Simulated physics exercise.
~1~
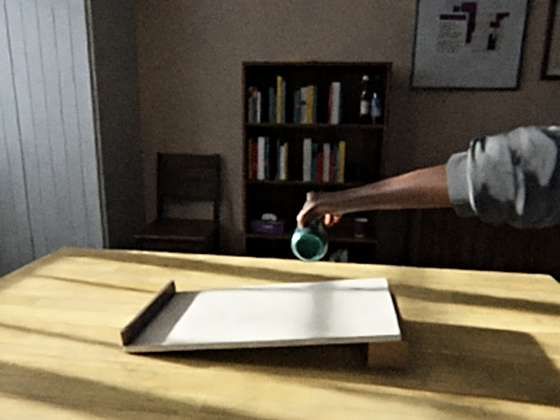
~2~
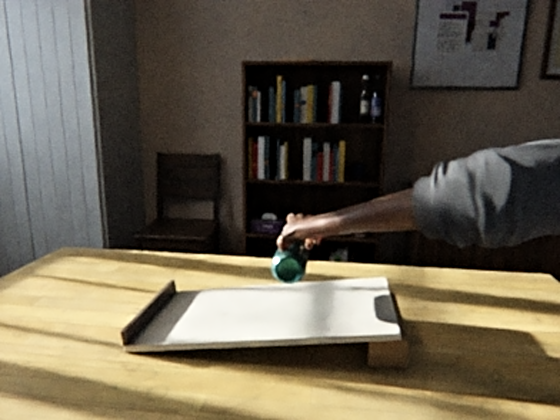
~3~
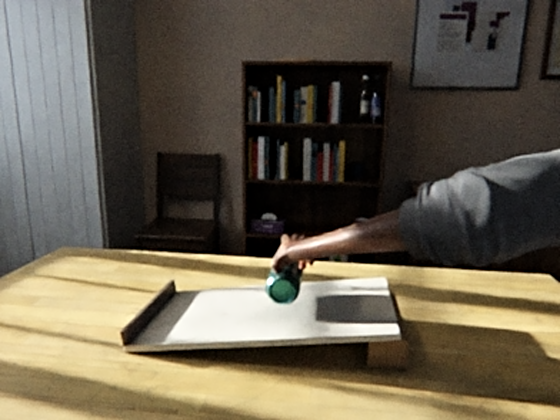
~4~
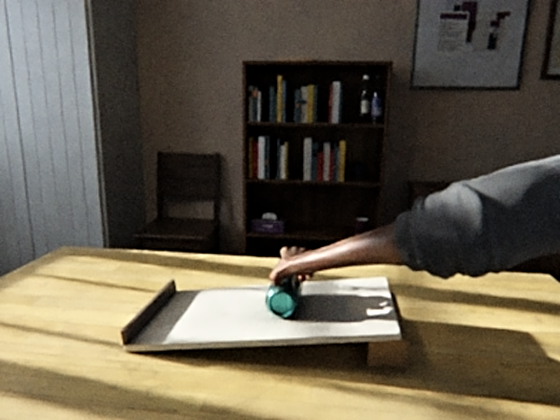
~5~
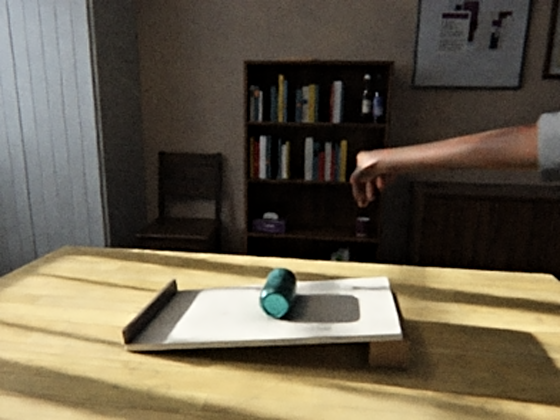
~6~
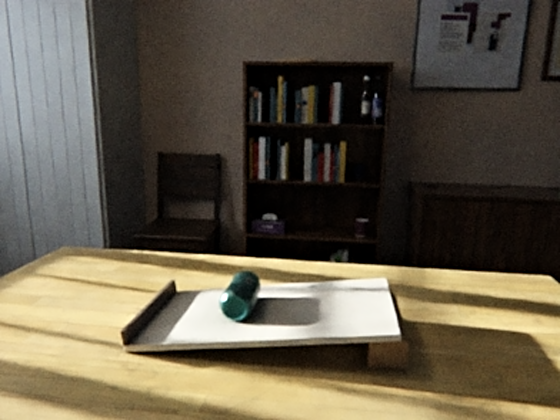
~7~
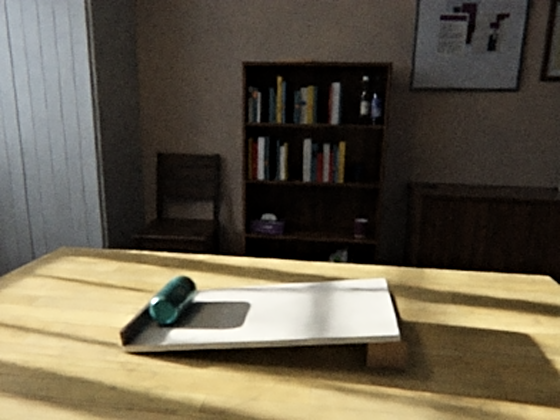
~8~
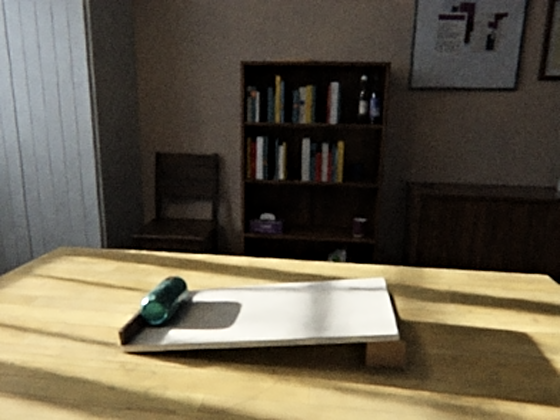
A hand setting a turquoise can on its side on a tilted board, the can rolling down left to rest against the end stop.
